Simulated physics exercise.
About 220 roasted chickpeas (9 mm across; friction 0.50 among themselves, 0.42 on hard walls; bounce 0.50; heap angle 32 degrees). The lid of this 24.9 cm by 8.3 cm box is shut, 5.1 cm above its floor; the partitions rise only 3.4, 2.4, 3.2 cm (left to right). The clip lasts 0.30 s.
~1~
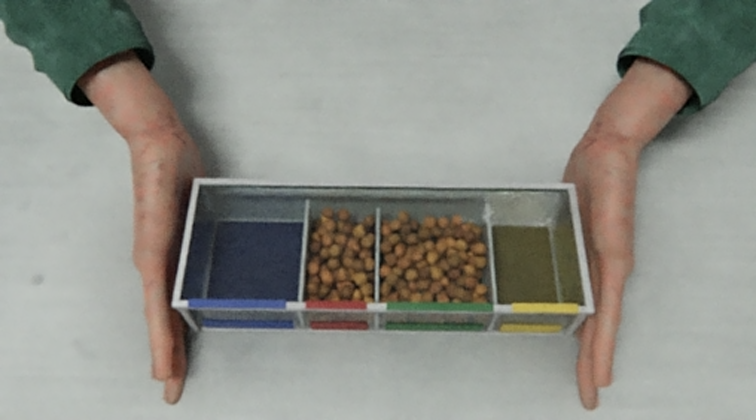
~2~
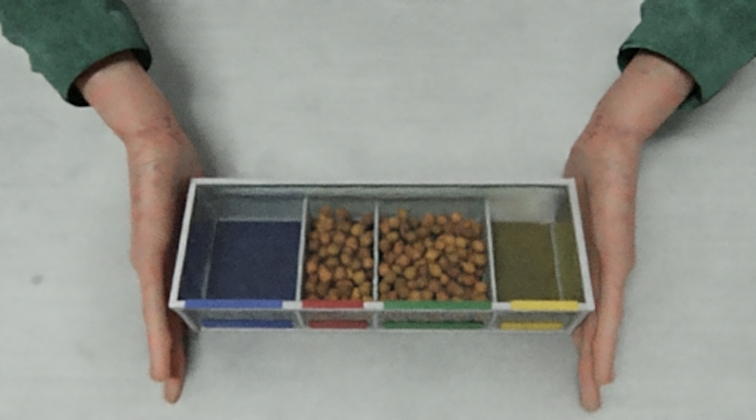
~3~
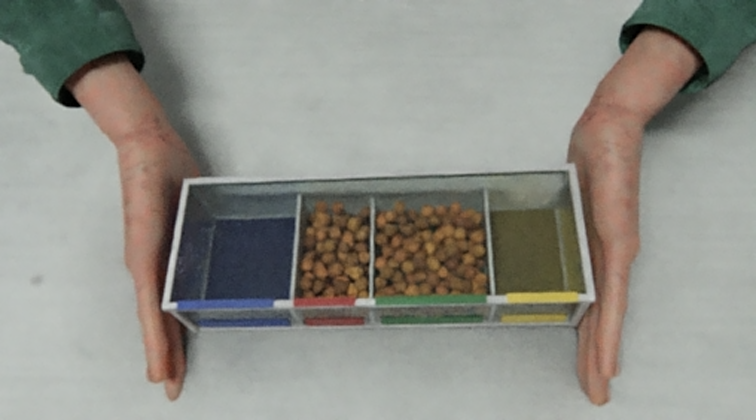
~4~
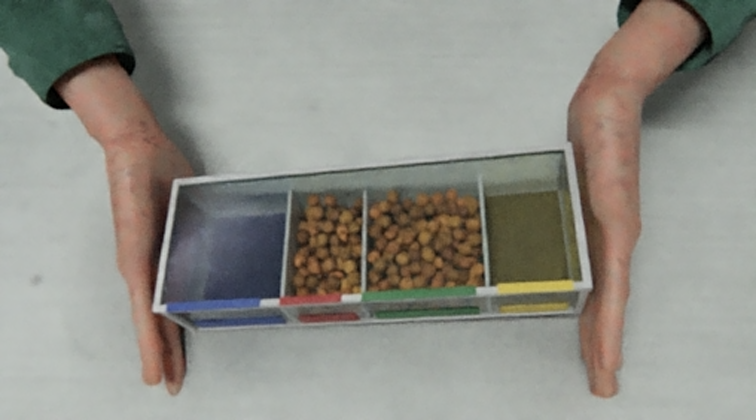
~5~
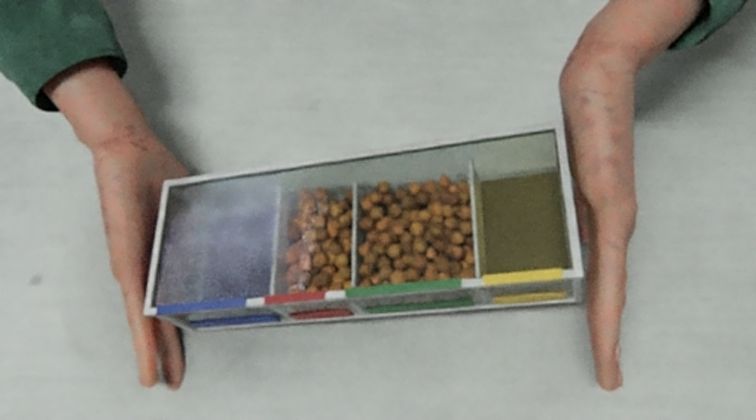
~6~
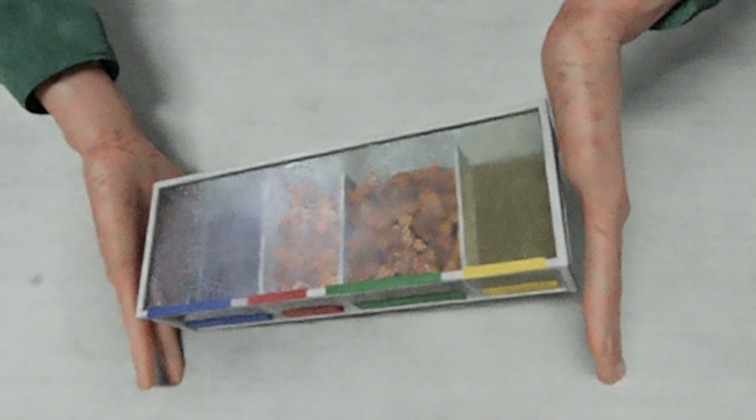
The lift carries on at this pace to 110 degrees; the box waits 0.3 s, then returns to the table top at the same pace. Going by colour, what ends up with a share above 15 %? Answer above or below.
Red compartment: Above; blue compartment: Above; green compartment: Below; yellow compartment: Below.
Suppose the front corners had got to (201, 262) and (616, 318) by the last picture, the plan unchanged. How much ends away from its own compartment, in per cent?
It would be near 60 per cent.
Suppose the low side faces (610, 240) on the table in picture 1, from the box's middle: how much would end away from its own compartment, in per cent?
Some 70 per cent.
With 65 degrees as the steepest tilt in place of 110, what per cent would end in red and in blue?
In that case red 45, blue 10.
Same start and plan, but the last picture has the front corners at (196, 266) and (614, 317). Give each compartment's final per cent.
Red 5; blue 0; green 55; yellow 40.
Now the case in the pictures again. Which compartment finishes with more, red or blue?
The red compartment.
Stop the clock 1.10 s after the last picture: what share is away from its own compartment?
Roughly 55 per cent.
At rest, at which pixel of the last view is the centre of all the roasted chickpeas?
Around (322, 284).
Then, 1.10 s after the last picture, tilt 110 degrees; red 60 %, blue 25 %, green 15 %.
Then, 1.84 s after the last picture, tilt 55 degrees; red 60 %, blue 30 %, green 10 %.
Then, 2.60 s after the last picture, tilt 0 degrees; red 55 %, blue 35 %, green 10 %.
In the end, red 55 %, blue 35 %, green 10 %, yellow 0 %.
